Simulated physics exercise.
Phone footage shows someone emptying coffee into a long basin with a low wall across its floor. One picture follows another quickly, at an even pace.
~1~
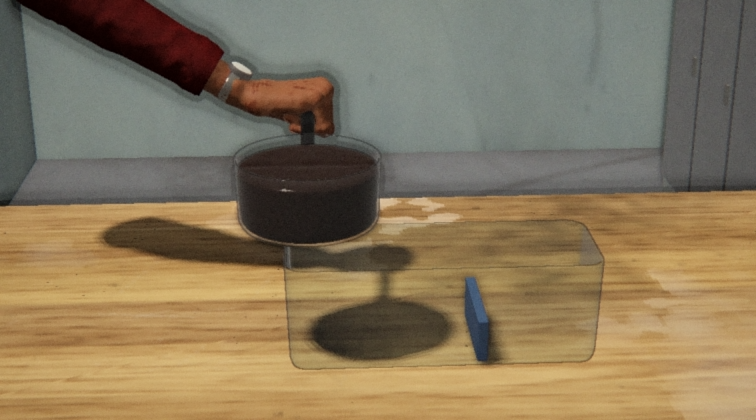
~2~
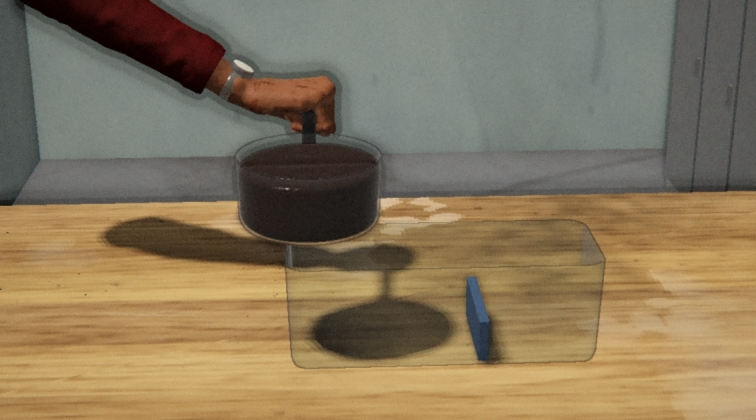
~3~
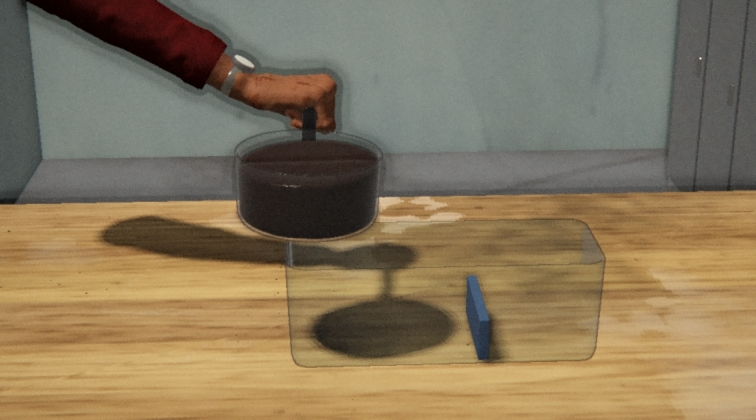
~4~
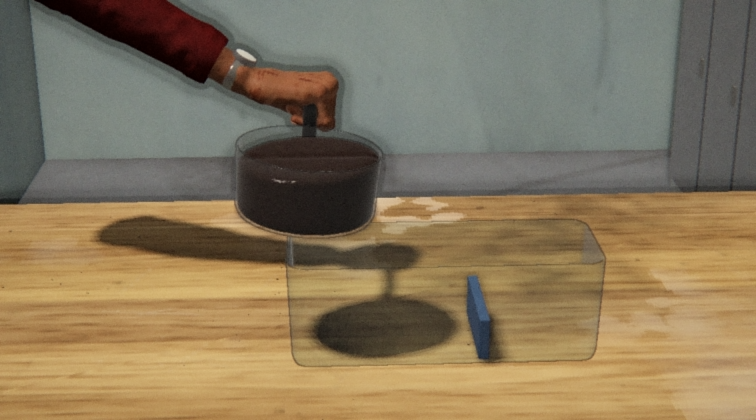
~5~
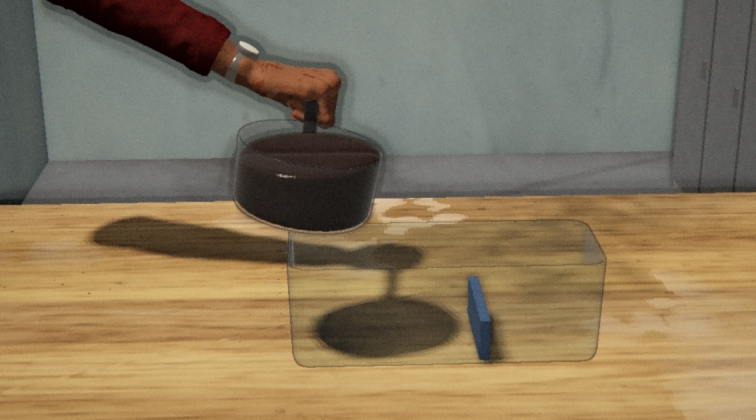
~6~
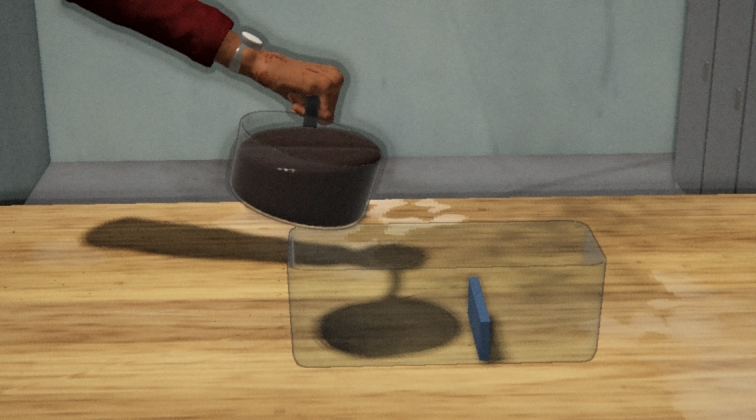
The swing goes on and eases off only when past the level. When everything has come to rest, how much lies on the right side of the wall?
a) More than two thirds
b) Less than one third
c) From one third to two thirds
The answer is c.
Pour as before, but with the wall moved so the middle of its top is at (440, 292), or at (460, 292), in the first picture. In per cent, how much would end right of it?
It works out to around 90 per cent for the first and around 75 per cent for the second.
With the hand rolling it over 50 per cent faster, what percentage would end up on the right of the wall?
I'd estimate some 45 percent.
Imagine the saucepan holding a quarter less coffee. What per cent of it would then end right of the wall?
It comes to near 45 per cent.
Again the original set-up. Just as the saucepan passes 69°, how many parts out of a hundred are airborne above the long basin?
It works out to about 35 percent.
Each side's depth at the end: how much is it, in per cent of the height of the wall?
I'd say about 40 for the left and about 80 for the right.
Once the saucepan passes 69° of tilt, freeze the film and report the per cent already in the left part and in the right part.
Split: Left 15 per cent, right 0 per cent.
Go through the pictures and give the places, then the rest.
The first frame shows tilt 0°; pouring edge (380, 157); surface from (237, 167) to (378, 164); the long basin's rim runs from (286, 250) to (594, 243); the wall's top is at (477, 300).
The second frame shows tilt 1°; pouring edge (381, 156); surface from (238, 166) to (379, 163).
The third frame shows tilt 3°; pouring edge (381, 155); surface from (238, 162) to (379, 160).
The fourth frame shows tilt 6°; pouring edge (382, 155); surface from (239, 159) to (380, 156).
The fifth frame shows tilt 10°; pouring edge (382, 156); surface from (239, 155) to (380, 152).
The sixth frame shows tilt 15°; pouring edge (382, 157); surface from (237, 148) to (382, 151); 1 per cent is over the edge.
A moment on, the saucepan is tipped part way and 48 per cent is still to pour, 16 is left of the wall and 2 right of it.
Next, the saucepan is tipped right over and 7 per cent is still to pour, 29 is left of the wall and 52 right of it.
Then the saucepan is tipped right over and 0 per cent is still to pour, 47 is left of the wall and 51 right of it.
Later the saucepan is tipped right over and 0 per cent is still to pour, 48 is left of the wall and 51 right of it.
Finally, 48 per cent lies left of the wall, 51 right of it and 1 outside.
